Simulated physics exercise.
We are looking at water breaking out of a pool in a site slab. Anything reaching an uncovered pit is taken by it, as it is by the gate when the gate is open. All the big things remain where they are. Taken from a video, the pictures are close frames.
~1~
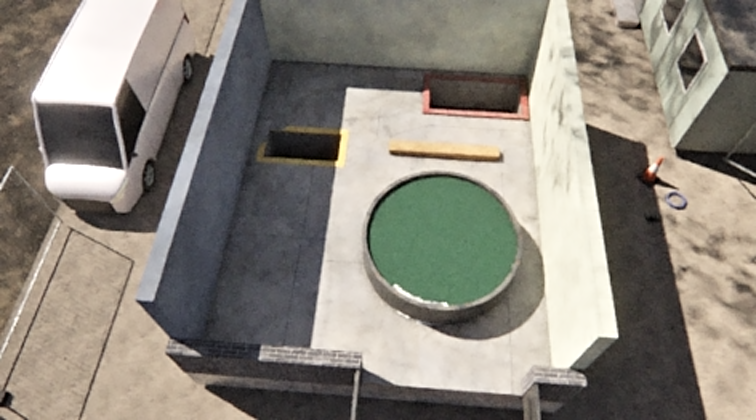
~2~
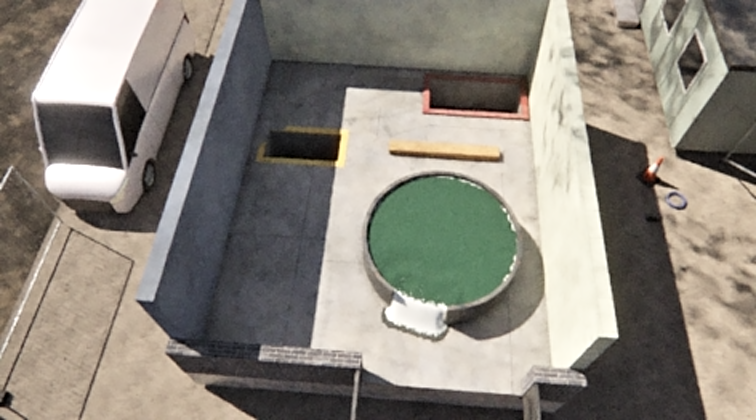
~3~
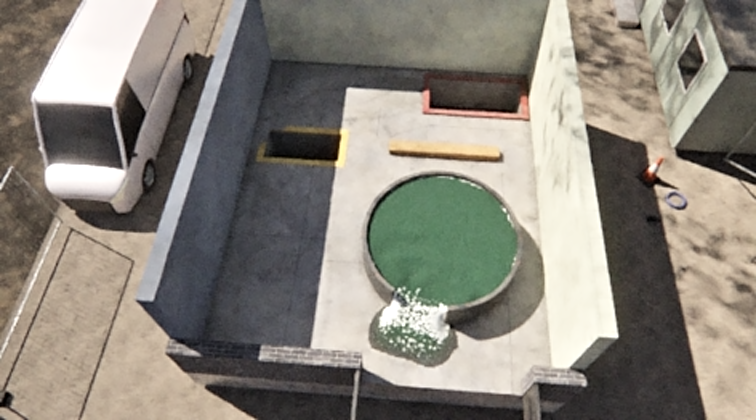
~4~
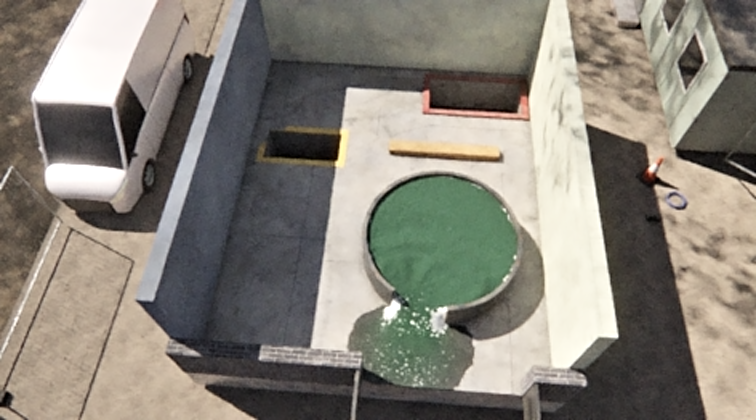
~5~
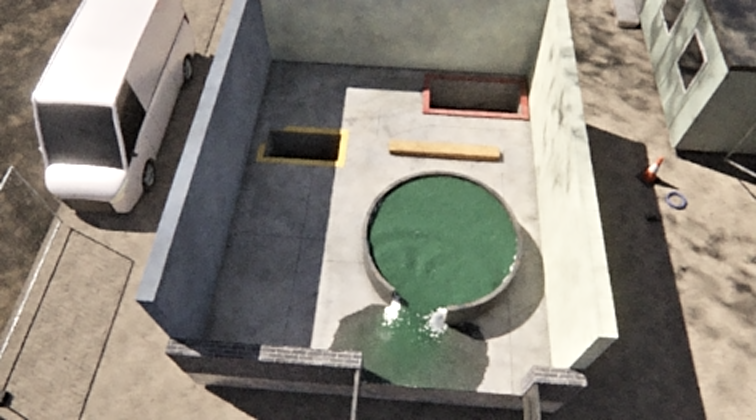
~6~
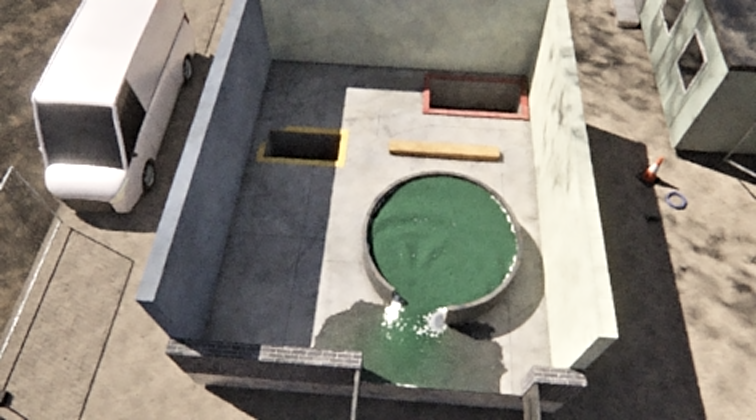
Walled concrete yard beside a parked white van, green water breaking from a round pool's near side and spreading across the slab.
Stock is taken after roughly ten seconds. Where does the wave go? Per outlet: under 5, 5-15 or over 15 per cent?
My prediction: The gate carries off plenty - exceeding fifteen per cent; the yellow pit carries off next to nothing - beneath five per cent; the red pit carries off next to nothing - beneath five per cent.
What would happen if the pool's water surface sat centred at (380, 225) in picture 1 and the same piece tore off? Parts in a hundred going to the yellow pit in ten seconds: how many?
Per cent: Yellow 25.
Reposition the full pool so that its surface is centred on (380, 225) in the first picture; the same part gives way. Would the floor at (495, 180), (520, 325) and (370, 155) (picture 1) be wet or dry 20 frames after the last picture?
Taking them as they were asked, they come out bone dry, soaked, bone dry.
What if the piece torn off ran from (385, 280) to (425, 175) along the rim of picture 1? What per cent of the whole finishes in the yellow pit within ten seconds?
Per cent: Yellow 40.
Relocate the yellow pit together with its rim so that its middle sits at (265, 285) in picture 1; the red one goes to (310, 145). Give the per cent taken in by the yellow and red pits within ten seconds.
Yellow: 10 %; red: 0 %.
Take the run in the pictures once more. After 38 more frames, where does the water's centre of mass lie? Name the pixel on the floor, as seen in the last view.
About (405, 262).
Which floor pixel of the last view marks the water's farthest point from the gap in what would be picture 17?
By then the tip should be at about (200, 354).
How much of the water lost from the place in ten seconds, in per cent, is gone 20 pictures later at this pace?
Around 50 %.
A moment on, water covers 10 % of the floor; the gate 10 %, the yellow pit 0 %, the red pit 0 %.
Next, water covers 15 % of the floor; the gate 20 %, the yellow pit 0 %, the red pit 0 %.
Then, water covers 20 % of the floor; the gate 31 %, the yellow pit 0 %, the red pit 0 %.
Later, water covers 35 % of the floor; the gate 46 %, the yellow pit 1 %, the red pit 0 %.
In the end, water covers 45 % of the floor; the gate 59 %, the yellow pit 3 %, the red pit 0 %.
